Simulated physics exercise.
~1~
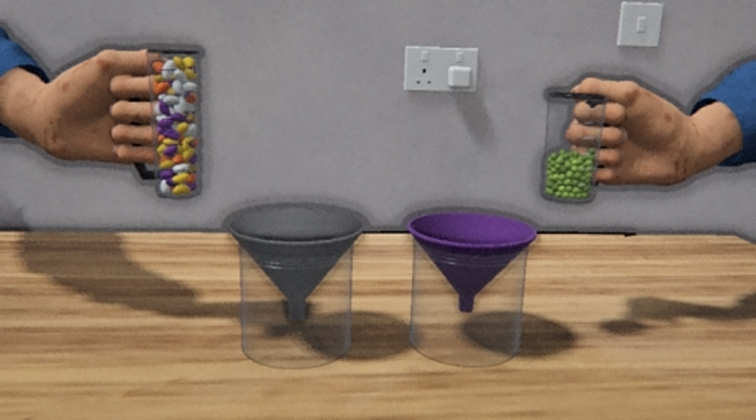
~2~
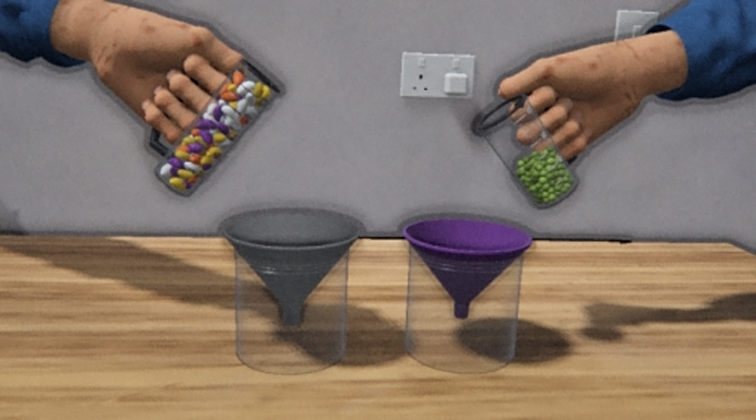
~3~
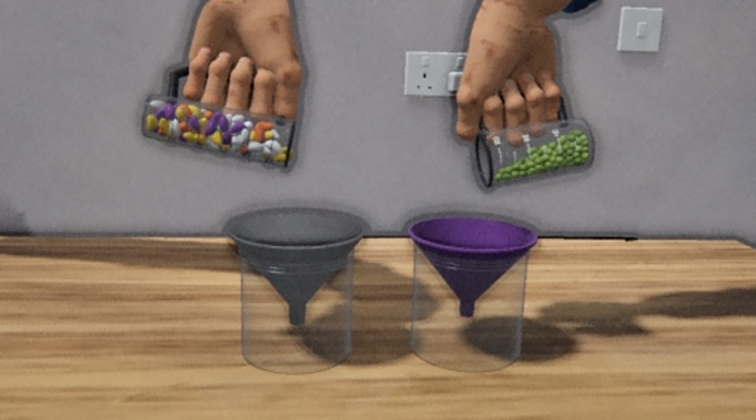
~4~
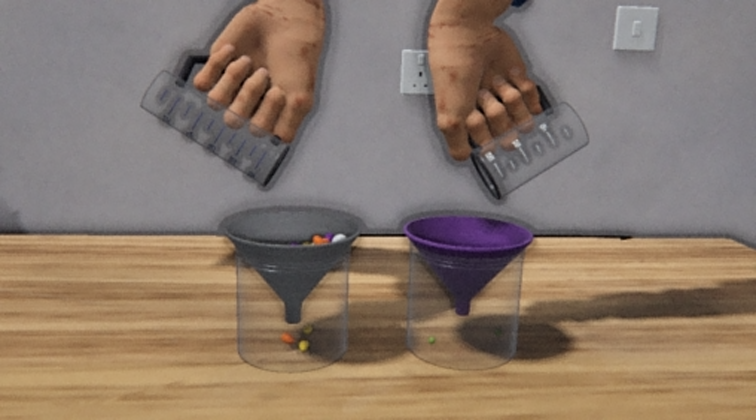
Two hands tipping cups of colourful pieces and green balls into grey and purple funnels, most jamming there, few reaching the jars.
